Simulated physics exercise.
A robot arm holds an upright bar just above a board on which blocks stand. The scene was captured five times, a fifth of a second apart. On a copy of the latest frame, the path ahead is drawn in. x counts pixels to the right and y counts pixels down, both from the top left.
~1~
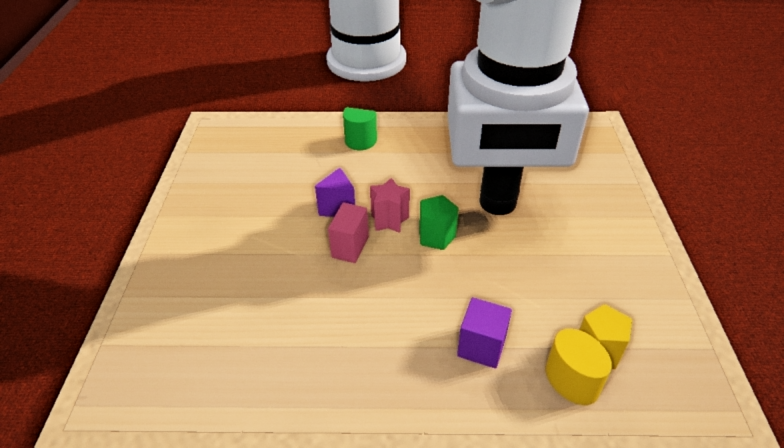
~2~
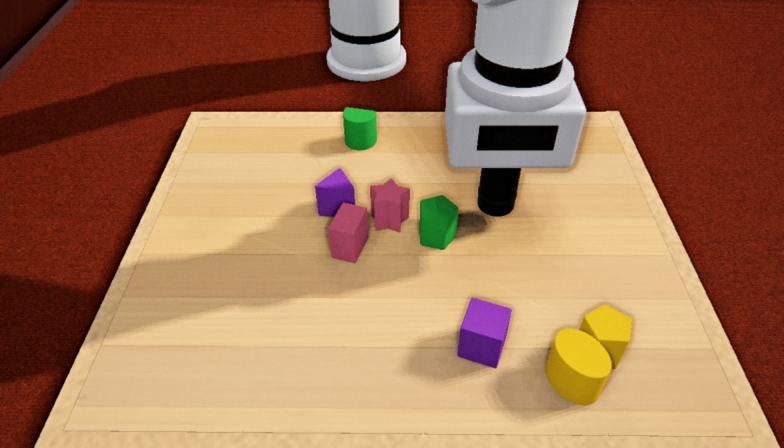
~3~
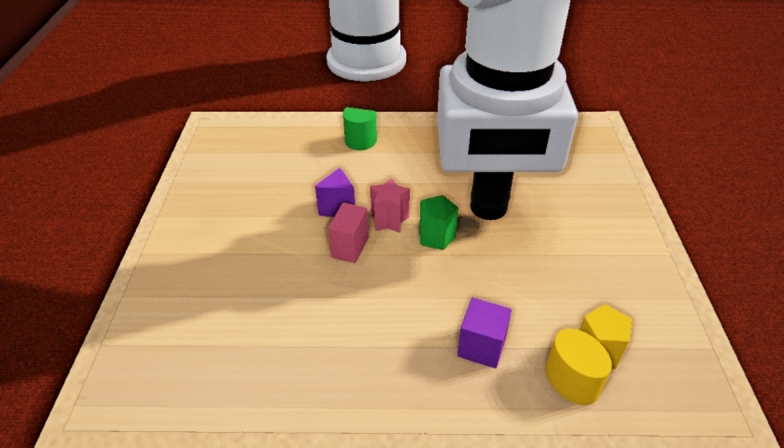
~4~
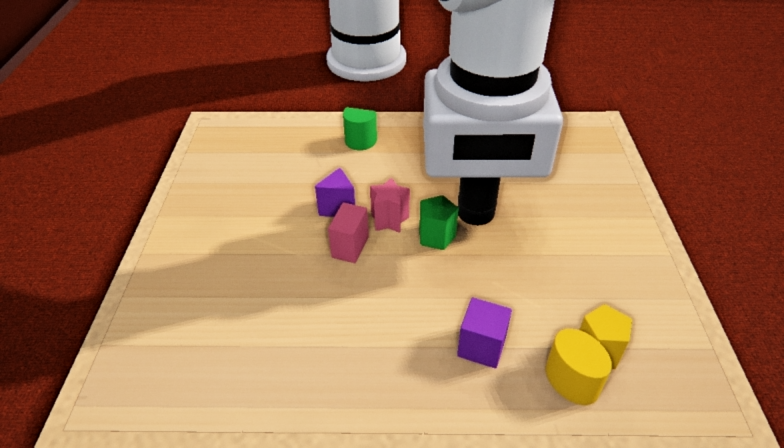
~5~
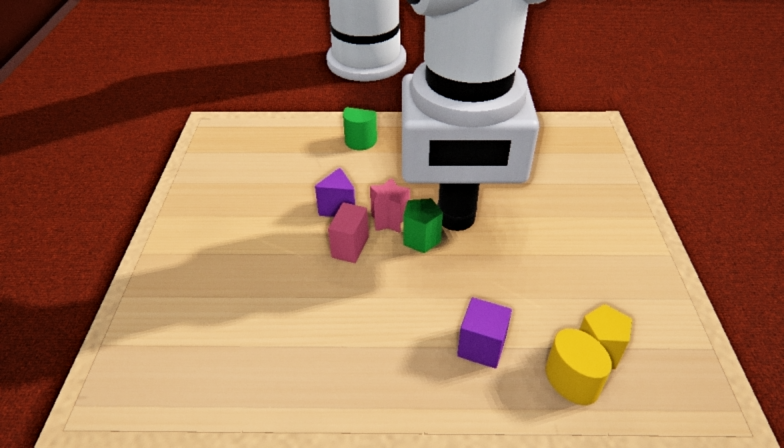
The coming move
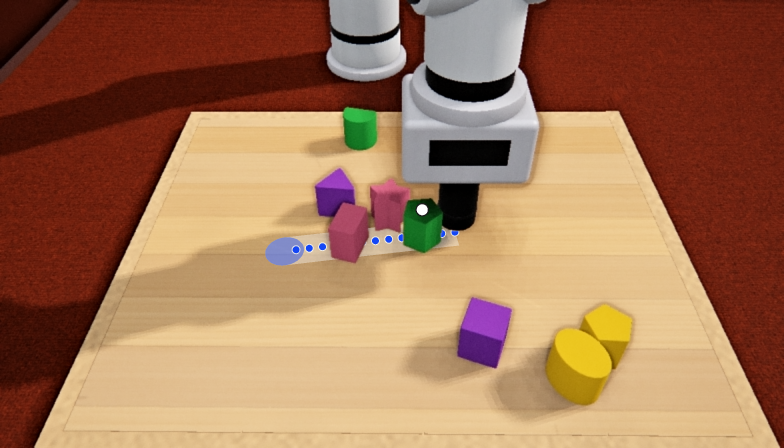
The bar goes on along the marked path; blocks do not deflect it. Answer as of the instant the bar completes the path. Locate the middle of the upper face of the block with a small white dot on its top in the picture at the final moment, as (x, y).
I think it will end close to (241, 233).
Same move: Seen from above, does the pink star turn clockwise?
Short answer: Yes.
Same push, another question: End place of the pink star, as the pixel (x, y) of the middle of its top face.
The pink star ends near (362, 190).
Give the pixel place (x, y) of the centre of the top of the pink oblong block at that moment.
My estimate: (208, 236).
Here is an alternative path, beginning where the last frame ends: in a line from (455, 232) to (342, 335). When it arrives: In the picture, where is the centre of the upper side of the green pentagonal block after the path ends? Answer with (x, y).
Near (389, 218).
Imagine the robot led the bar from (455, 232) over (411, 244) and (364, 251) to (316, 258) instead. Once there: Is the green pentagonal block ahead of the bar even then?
Answer: Yes.
The drawn path runs from (455, 232) to (285, 251); the dot is on the green pentagonal block.
What follows on the original path. One third of the way, bar at (399, 225); pink oblong block at (330, 220); pink star at (372, 190), turned 75° clockwise; green pentagonal block at (363, 217).
Two thirds of the way, bar at (341, 231); purple triangular piece at (333, 178), turned 15° anticlockwise; pink oblong block at (269, 228); pink star at (362, 190); green pentagonal block at (303, 225).
At the end, bar at (282, 238); purple triangular piece at (333, 178), turned 15° anticlockwise; pink oblong block at (208, 236); pink star at (362, 190), turned 145° clockwise; green pentagonal block at (241, 233).
